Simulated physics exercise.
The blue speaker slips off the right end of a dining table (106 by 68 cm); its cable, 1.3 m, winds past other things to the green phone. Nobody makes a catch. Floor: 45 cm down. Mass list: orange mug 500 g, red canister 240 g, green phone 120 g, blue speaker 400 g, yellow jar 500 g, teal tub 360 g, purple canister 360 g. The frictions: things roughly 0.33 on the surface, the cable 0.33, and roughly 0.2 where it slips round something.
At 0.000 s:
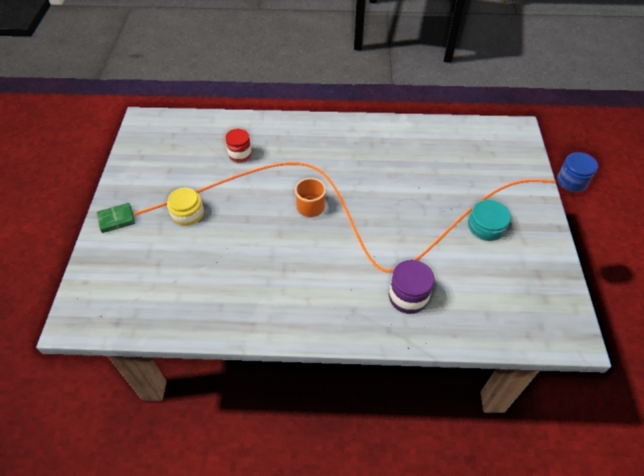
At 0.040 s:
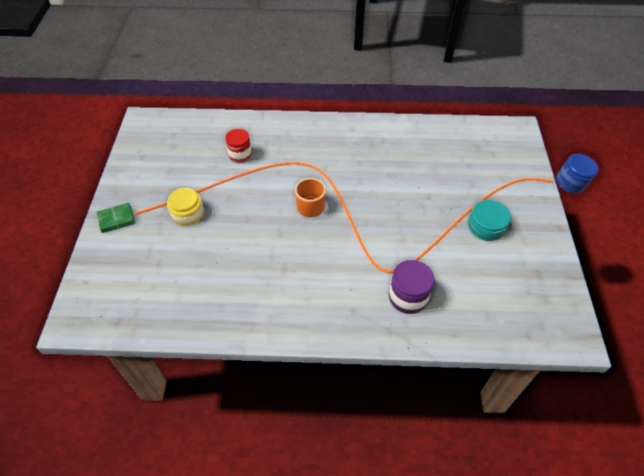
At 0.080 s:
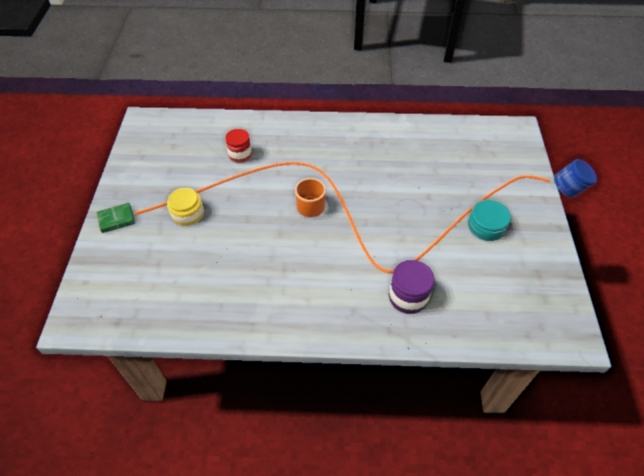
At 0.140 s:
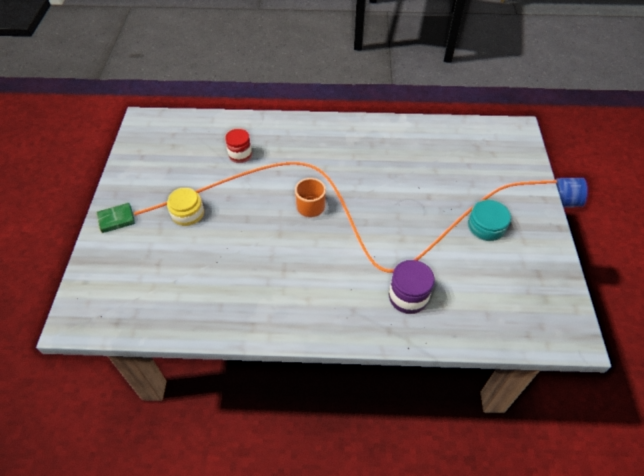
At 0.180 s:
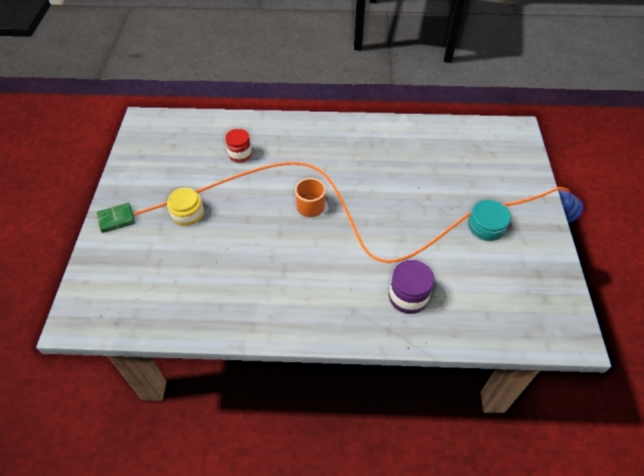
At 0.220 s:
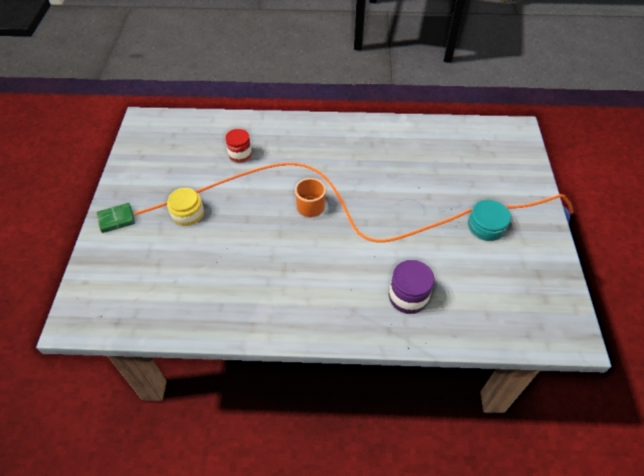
The blue speaker tips over the table's right edge and drops, pulling the orange cable rightward.
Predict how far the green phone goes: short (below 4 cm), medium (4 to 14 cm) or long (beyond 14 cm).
Looks like it will change place a great deal.
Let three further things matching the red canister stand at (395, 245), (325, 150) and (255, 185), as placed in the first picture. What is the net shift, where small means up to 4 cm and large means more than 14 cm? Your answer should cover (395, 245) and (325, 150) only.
Big and slight.
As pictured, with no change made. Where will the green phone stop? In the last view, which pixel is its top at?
The top finishes roughly at pixel (183, 180) of the last view.
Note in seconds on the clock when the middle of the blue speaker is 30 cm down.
That is: 0.30 s.
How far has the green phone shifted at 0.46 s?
At that moment the green phone has gone 10 cm from the start.
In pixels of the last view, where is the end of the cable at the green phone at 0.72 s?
Somewhere around (188, 196) in the final picture.
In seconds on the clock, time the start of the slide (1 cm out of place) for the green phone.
For the green phone, around 0.34 seconds.
At 0.5 s, the cable's tail end at (183, 201); green phone 12 cm off its start, blue speaker over the edge.
At 0.7 s, the cable's tail end at (188, 196); green phone 17 cm off its start, blue speaker over the edge.
At 1.0 s, the cable's tail end at (188, 196); green phone 17 cm off its start at (183, 180), blue speaker over the edge.
At 1.2 s, the cable's tail end at (188, 196); green phone 17 cm off its start, blue speaker over the edge.
At 2.4 s, the cable's tail end at (188, 196); green phone 17 cm off its start at (183, 180), blue speaker over the edge.
